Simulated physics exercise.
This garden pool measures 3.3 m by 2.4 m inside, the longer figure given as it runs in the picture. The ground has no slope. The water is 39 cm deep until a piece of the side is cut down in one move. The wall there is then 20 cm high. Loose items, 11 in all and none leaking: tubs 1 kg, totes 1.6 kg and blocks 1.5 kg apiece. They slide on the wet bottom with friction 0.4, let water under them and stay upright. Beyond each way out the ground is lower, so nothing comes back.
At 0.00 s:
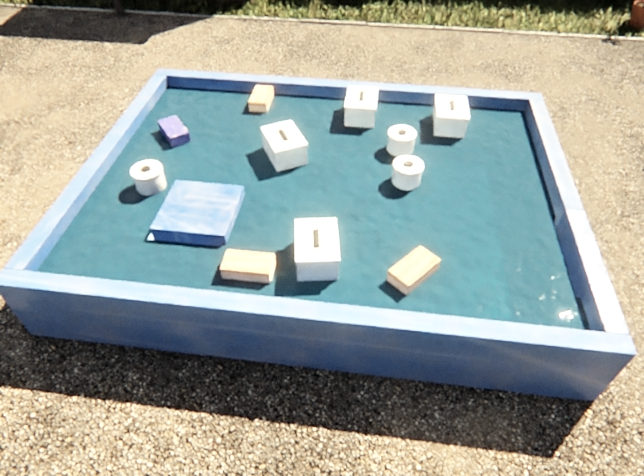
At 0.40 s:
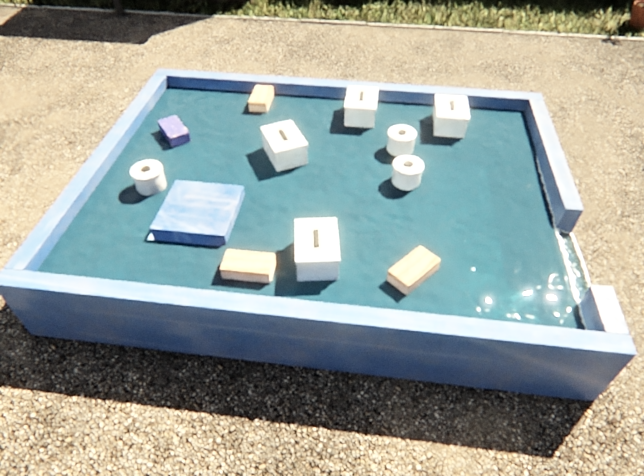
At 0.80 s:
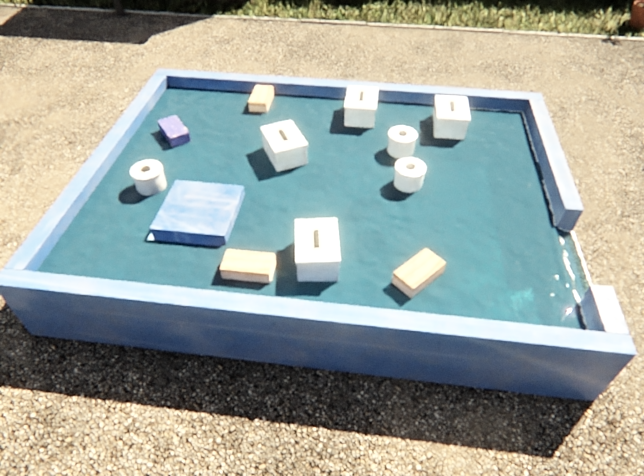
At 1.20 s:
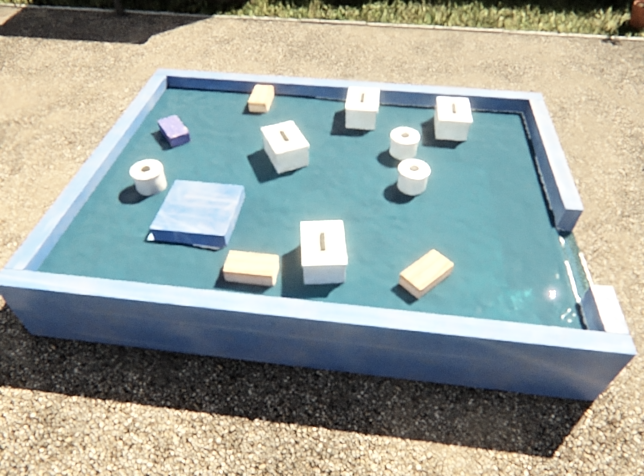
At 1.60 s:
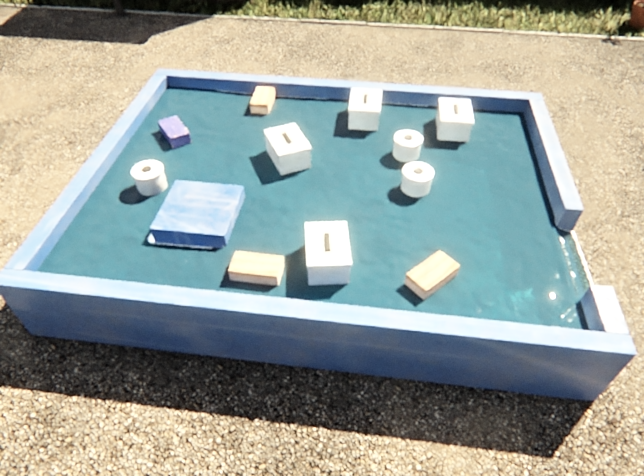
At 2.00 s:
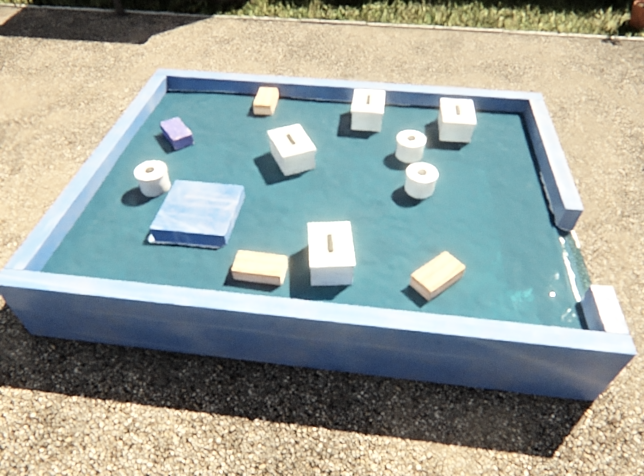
At the start, white boxes, white cylinders, small tan blocks and a purple one sit still in a blue-walled garden pool, around a flat blue slab. A gap then opens in the right wall near the front corner, and the loose items drift slightly rightward while the slab stays put.
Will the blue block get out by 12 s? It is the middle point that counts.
The blue block stays inside.
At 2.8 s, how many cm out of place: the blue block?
About 5 cm.
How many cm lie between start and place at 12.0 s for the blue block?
Roughly 10 cm.
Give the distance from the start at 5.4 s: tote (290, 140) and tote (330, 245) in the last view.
In turn: 20 cm, 20 cm.
After 2.8 s the blue block is near (178, 130), 0.0 m from its start, afloat; 0 of 11 are out; 11 afloat.
After 5.4 s the blue block is near (180, 131), 0.1 m from its start, afloat; 0 of 11 are out; 11 afloat.
After 8.0 s the blue block is near (182, 132), 0.1 m from its start, afloat; 0 of 11 are out; 11 afloat.
After 12.0 s the blue block is near (187, 135), 0.1 m from its start, afloat; 0 of 11 are out; 11 afloat.
